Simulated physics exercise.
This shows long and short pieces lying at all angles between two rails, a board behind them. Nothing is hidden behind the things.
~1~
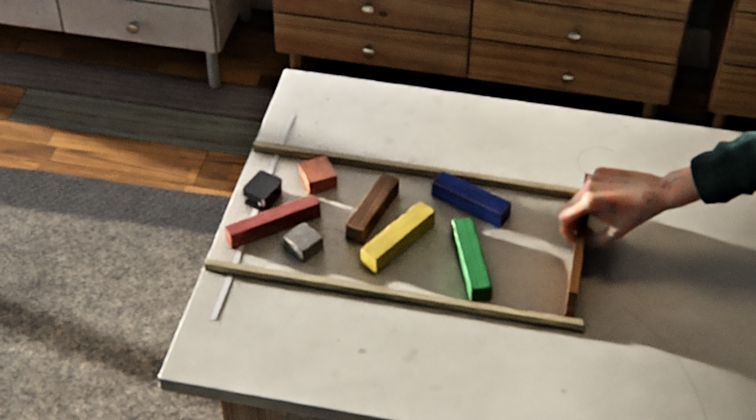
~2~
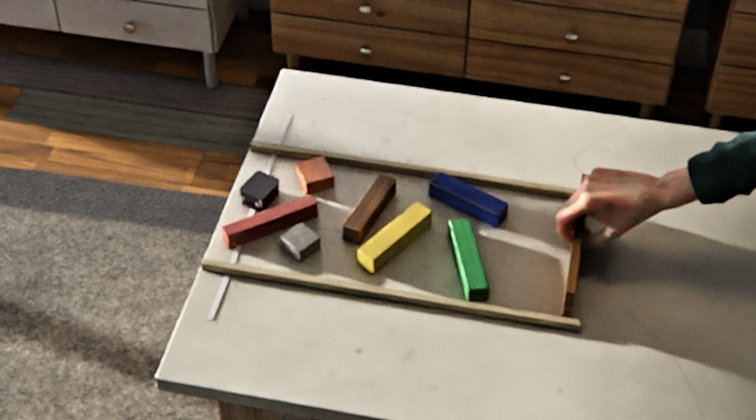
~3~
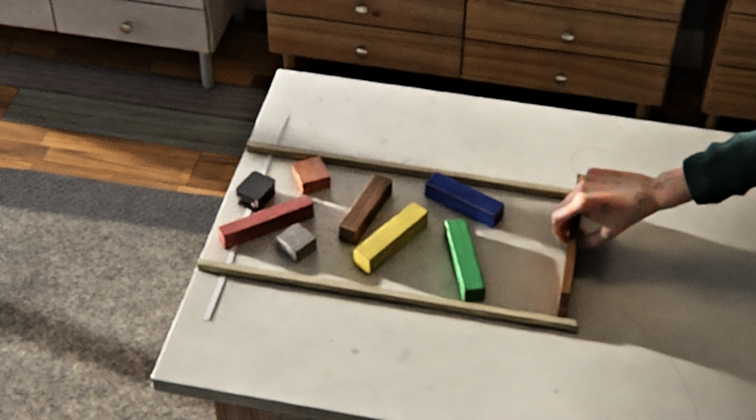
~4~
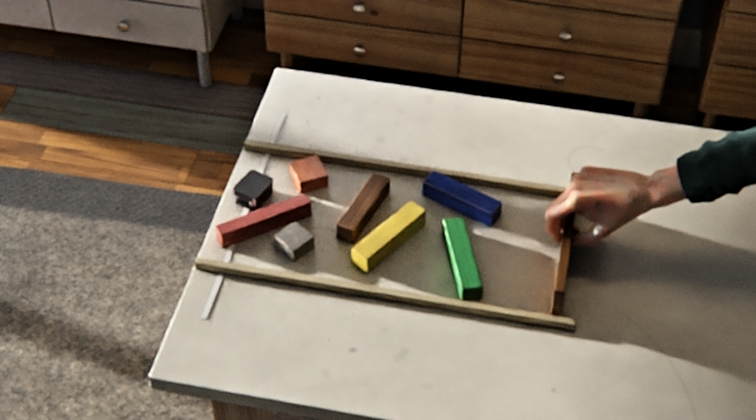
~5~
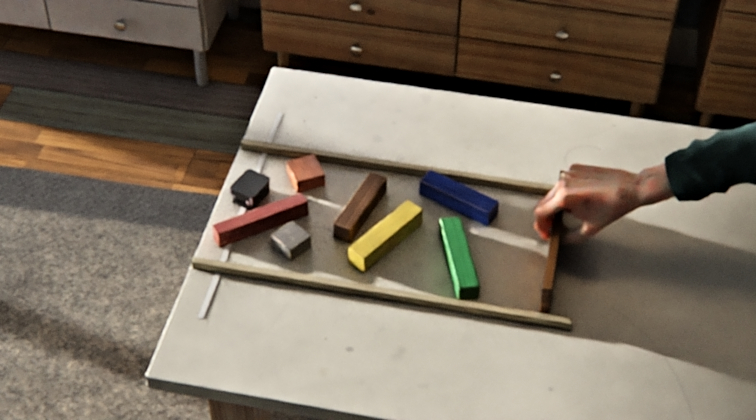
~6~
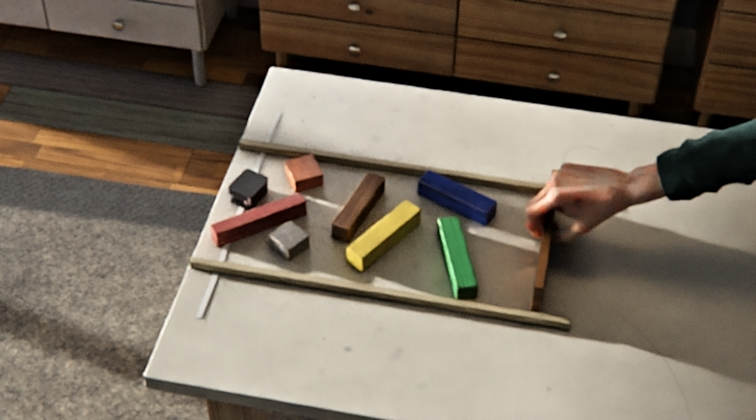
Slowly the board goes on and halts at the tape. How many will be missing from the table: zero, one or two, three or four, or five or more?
Outcome: The number that fall off is five or more.
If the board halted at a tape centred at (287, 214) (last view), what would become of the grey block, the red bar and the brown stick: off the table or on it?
The grey block survives, the red bar is lost, the brown stick is kept.
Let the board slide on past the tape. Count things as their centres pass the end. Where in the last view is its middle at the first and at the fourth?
At (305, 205) for the first, at (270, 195) for the fourth.
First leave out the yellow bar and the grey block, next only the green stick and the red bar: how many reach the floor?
5 in the first case, 5 in the second.
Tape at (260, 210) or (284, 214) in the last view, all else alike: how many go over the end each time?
In that order 5 and 3.
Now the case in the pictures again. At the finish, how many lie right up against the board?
That makes 1.
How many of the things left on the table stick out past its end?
It comes to 0.
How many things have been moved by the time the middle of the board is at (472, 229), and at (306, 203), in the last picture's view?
At the one place 2, at the other 8.
Soon after, none off yet; black case at rest near (249, 190); red bar at rest near (259, 219); orange block at rest near (304, 173).
Then, none off yet; black case at rest near (249, 190); red bar at rest near (259, 219); orange block moved a little near (292, 175).
Further on, none off yet; black case tipped well over near (202, 193); red bar moved a little near (204, 218); orange block moved well along near (227, 168).
At rest, the number that fall off is five or more; fallen, blue stick, yellow bar, brown stick, grey block, orange block, red bar and black case.
